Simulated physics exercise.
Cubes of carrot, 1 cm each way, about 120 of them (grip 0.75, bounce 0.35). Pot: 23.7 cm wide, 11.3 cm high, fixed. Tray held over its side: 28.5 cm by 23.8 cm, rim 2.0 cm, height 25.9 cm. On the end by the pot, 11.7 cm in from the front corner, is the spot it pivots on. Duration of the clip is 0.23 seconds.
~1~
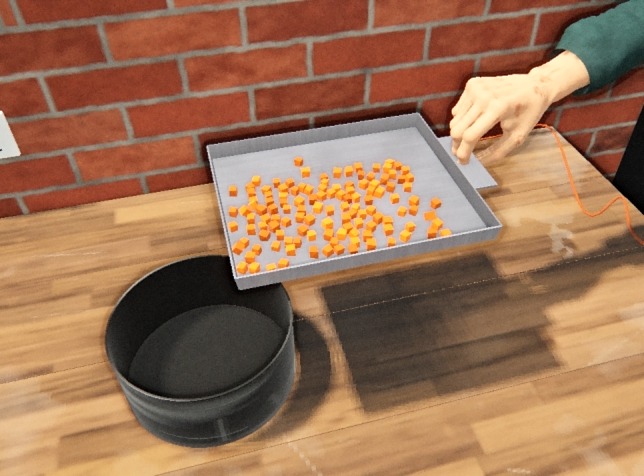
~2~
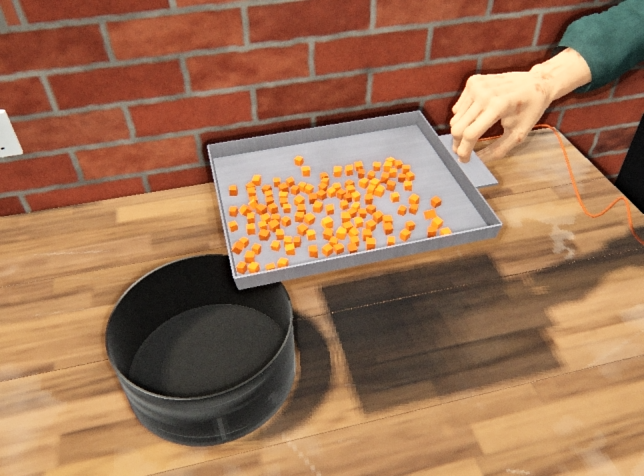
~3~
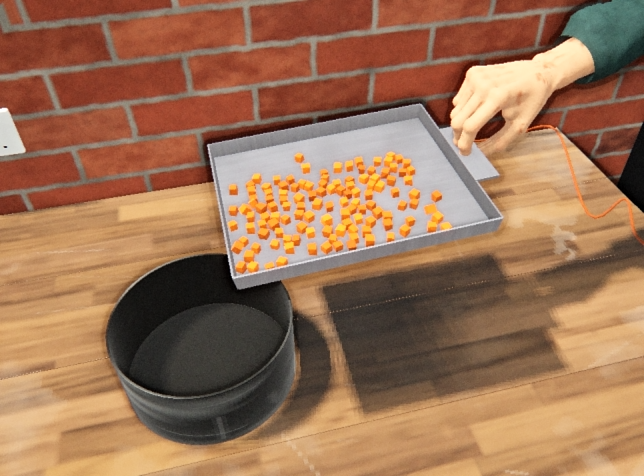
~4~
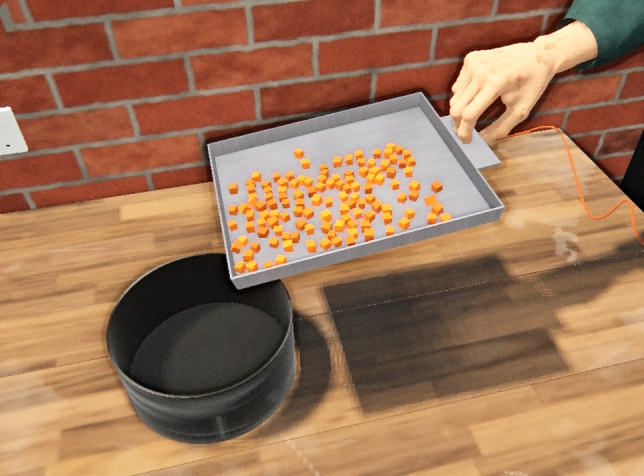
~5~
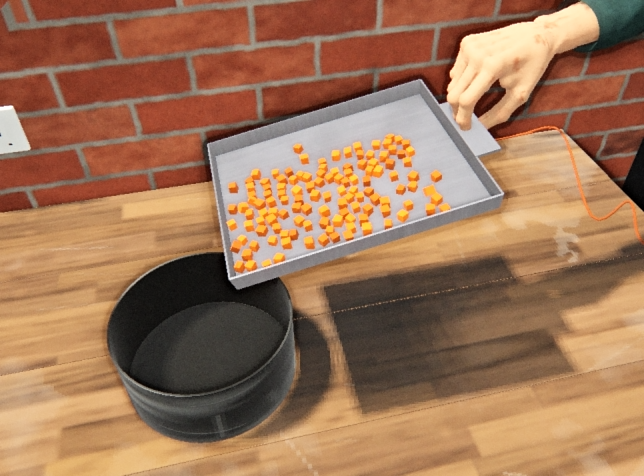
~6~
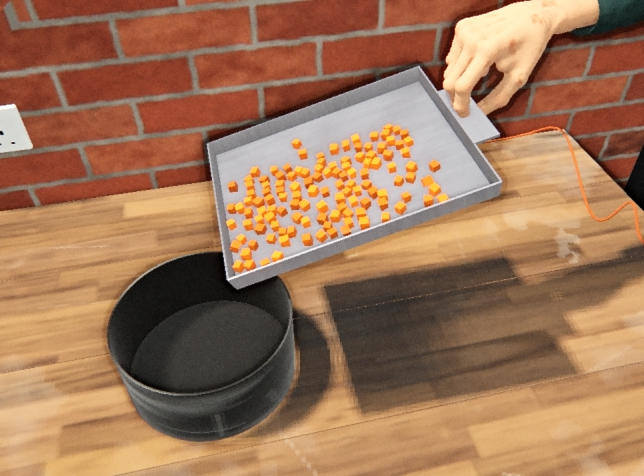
At the start, a hand holds a gray tray of small orange cubes nearly level beside a dark round pot on a wooden counter. The hand then gradually raises the tray's right end, slanting it down toward the pot on the left, while the cubes stay scattered across the tray with little visible sliding.
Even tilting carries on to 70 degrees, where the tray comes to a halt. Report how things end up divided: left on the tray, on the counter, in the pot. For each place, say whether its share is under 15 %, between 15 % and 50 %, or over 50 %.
Tray: Over 50 %; counter: Under 15 %; pot: Between 15 % and 50 %.
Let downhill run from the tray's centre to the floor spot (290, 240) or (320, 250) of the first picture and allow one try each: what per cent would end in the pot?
That would be close to 20 per cent, then close to 10 per cent.
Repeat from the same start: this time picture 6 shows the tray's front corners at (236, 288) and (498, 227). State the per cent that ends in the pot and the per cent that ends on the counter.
In the pot: 5 per cent; on the counter: 10 per cent.
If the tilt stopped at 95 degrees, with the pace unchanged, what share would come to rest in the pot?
That would be around 90 percent.
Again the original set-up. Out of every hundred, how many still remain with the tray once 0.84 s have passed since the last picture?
Estimate: About 65 percent.
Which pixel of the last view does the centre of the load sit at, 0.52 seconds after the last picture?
Somewhere about (234, 212) in the last view.
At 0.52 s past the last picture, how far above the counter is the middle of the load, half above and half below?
Some 30 cm above the counter.
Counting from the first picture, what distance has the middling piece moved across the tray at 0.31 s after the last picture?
2 cm.
Then, 0.31 s after the last picture, tilt 42 degrees; the tray holds 100 %, the pot 0 %.
Then, 0.52 s after the last picture, tilt 60 degrees; the tray holds 100 %, the pot 0 %.
Then, 0.84 s after the last picture, tilt 70 degrees; the tray holds 65 %, the pot 25 %.
In the end, tray 65 %, counter 5 %, pot 30 %.
